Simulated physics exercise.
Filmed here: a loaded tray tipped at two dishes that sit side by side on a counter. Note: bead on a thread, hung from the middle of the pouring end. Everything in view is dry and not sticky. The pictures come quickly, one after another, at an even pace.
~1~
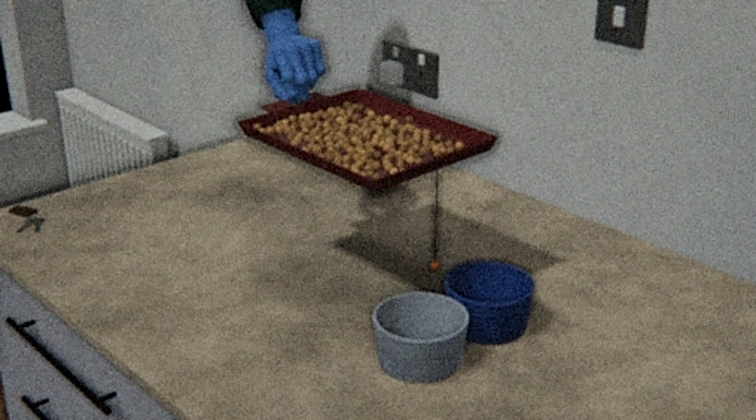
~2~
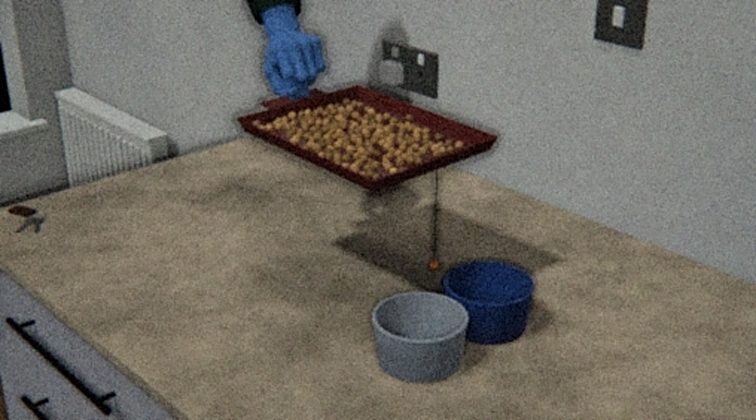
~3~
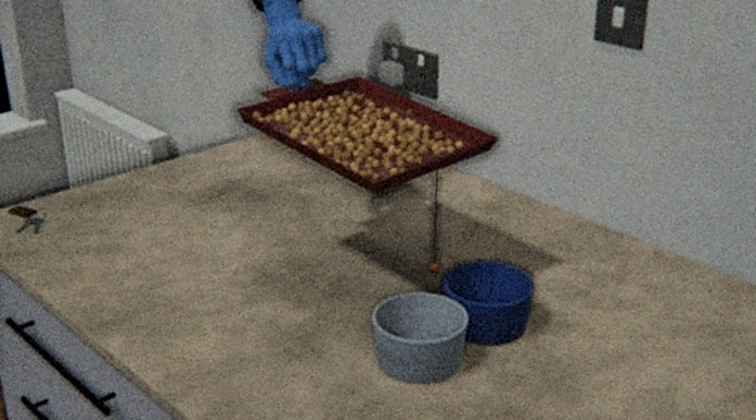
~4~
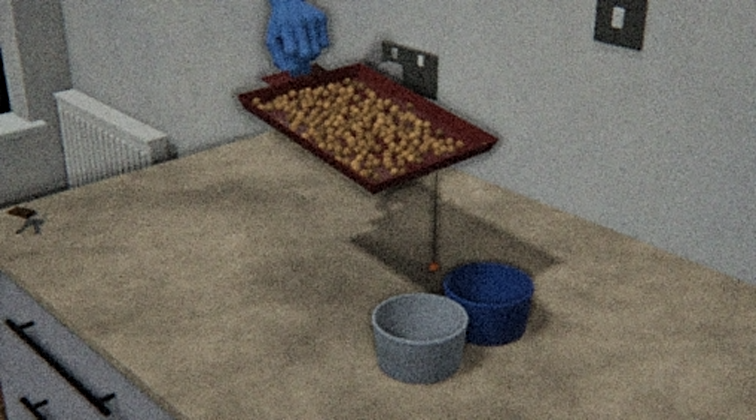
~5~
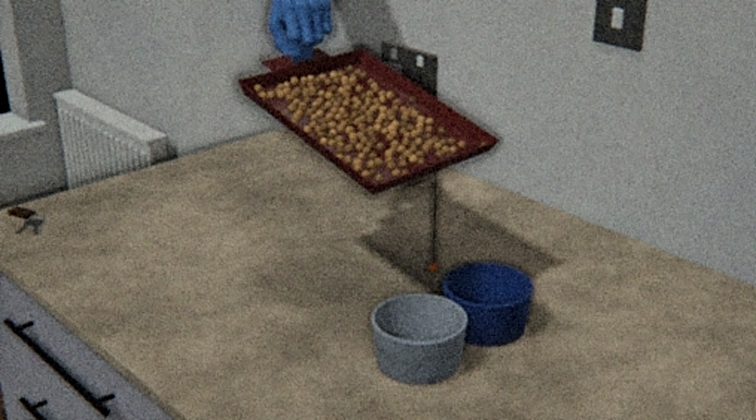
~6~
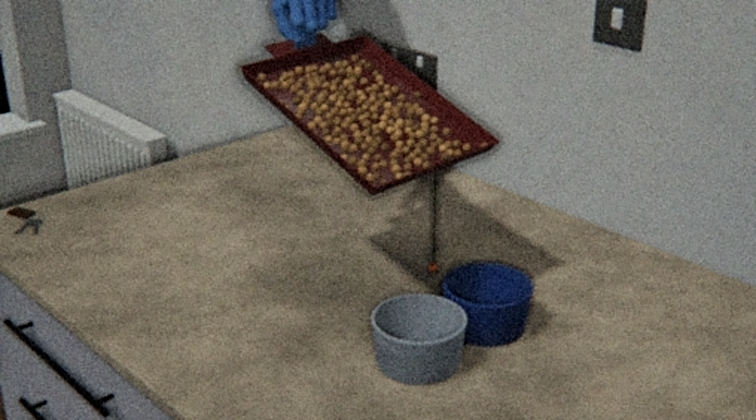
A blue-gloved hand steadily tilts a red tray, and the round beads begin sliding across it.
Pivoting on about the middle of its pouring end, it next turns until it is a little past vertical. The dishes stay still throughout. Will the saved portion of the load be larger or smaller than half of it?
It is larger than half.
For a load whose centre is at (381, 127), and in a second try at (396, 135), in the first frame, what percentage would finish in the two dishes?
Near 90 % and 90 %.
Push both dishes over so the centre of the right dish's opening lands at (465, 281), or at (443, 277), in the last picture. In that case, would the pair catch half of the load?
Well, it comes to a greater portion at first and a lesser portion after that.
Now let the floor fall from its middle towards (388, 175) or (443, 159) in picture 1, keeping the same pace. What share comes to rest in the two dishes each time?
Respectively 60 % and 60 %.
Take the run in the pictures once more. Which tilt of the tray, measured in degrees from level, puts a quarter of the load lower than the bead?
At roughly 70°.
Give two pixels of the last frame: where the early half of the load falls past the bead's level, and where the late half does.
The opening half passes (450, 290), the closing half (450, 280).
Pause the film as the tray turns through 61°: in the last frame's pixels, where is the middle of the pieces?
Roughly at (437, 171).
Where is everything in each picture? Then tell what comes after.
Corners of the pouring end at (374, 178) and (491, 137), level; middle of the load at (360, 138), round wooden beads; left dish at (453, 352); right dish at (522, 316); bead on its thread at (435, 265), in the first picture.
Corners of the pouring end at (374, 178) and (490, 136), level; middle of the load at (360, 136), in the second picture.
Corners of the pouring end at (375, 179) and (491, 137), tipped barely, level across its low end; middle of the load at (360, 132), in the third picture.
Corners of the pouring end at (375, 180) and (491, 138), tipped a little, level across its low end; middle of the load at (360, 125), in the fourth picture.
Corners of the pouring end at (375, 182) and (492, 139), tipped a little, level across its low end; middle of the load at (363, 119), in the fifth picture.
Corners of the pouring end at (376, 183) and (492, 139), tipped clearly, level across its low end; middle of the load at (367, 116), nearly all on the move; left dish at (452, 354); right dish at (520, 318), in the sixth picture.
Soon after the last picture, tray tipped steeply; about two thirds on the tray; a small part in the left dish; a small part in the right dish; a stray few outside both; about a quarter in the air.
A little later, tray tipped right over; a stray few on the tray; about a third in the left dish; about a third in the right dish; a small part outside both; a small part in the air.
Later still, tray tipped past a quarter turn; about half in the left dish; about a third in the right dish; a small part outside both.
By the end, tray tipped past a quarter turn; about half in the left dish; about a third in the right dish; a small part outside both.
